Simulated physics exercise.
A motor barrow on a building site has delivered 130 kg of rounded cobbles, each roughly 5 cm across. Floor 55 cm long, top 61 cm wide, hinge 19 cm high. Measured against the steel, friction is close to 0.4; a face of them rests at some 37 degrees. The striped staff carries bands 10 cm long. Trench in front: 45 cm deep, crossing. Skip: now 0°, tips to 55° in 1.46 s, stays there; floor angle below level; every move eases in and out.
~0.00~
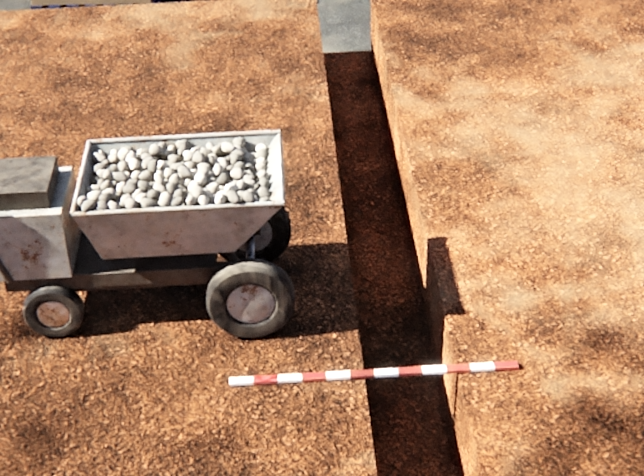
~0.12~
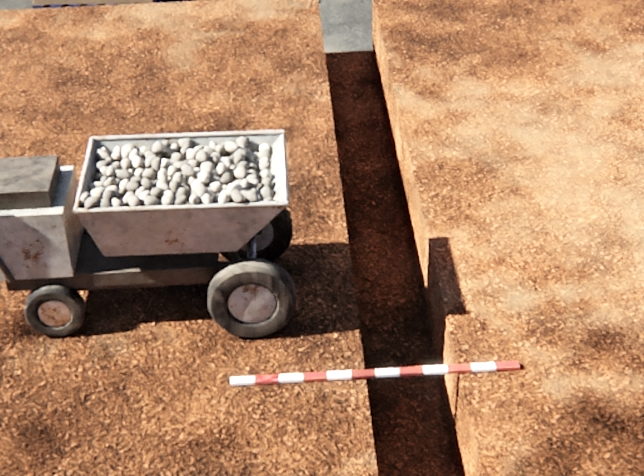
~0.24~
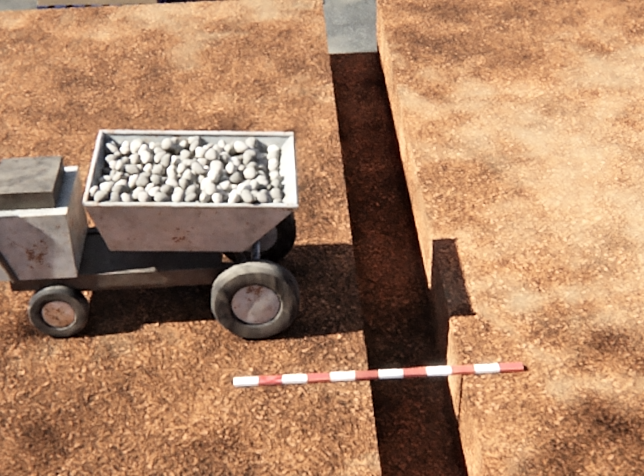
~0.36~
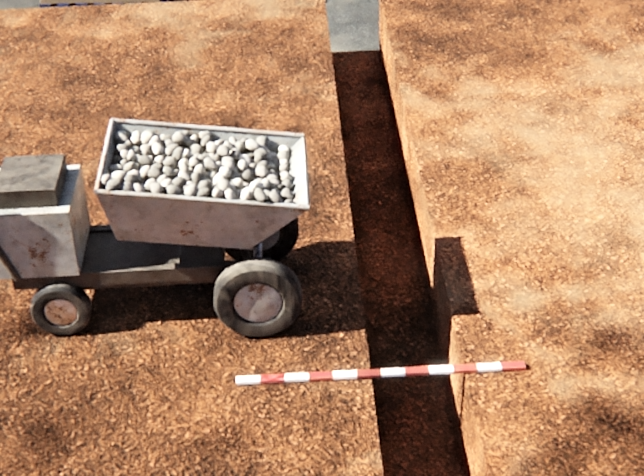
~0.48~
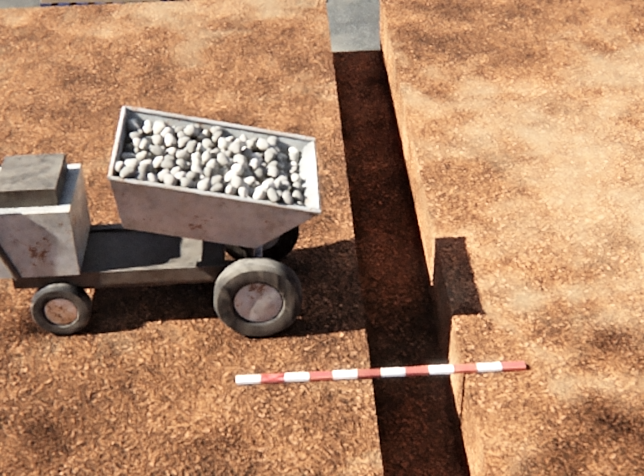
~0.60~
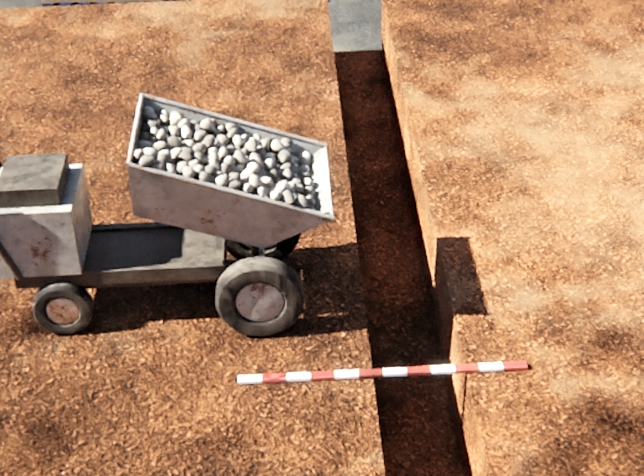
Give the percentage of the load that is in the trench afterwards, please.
Near 66 per cent of the load.
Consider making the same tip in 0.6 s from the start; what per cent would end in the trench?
About 50%.
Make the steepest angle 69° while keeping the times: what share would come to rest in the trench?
Then roughly 90 percent.
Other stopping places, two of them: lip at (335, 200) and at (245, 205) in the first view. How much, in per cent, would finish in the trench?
The first start gives about 35 per cent, the second about 65.
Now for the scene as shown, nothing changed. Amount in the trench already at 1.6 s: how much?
Roughly 15% by that time.
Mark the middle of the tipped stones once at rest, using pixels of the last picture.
Middle at around (412, 356), I'd say.
After 1.1 s the floor is at 47°; 100 % in the skip; the foremost stones are at (355, 230).
After 1.6 s the floor is at 55°; 86 % in the skip, 13 % in the trench; the foremost stones are at (441, 301).
After 1.9 s the floor is at 55°; 61 % in the skip, 36 % in the trench, 2 % past the trench; the foremost stones are at (492, 278).
After 3.9 s the floor is at 55°; 32 % in the skip, 66 % in the trench, 2 % past the trench; the foremost stones are at (533, 285).
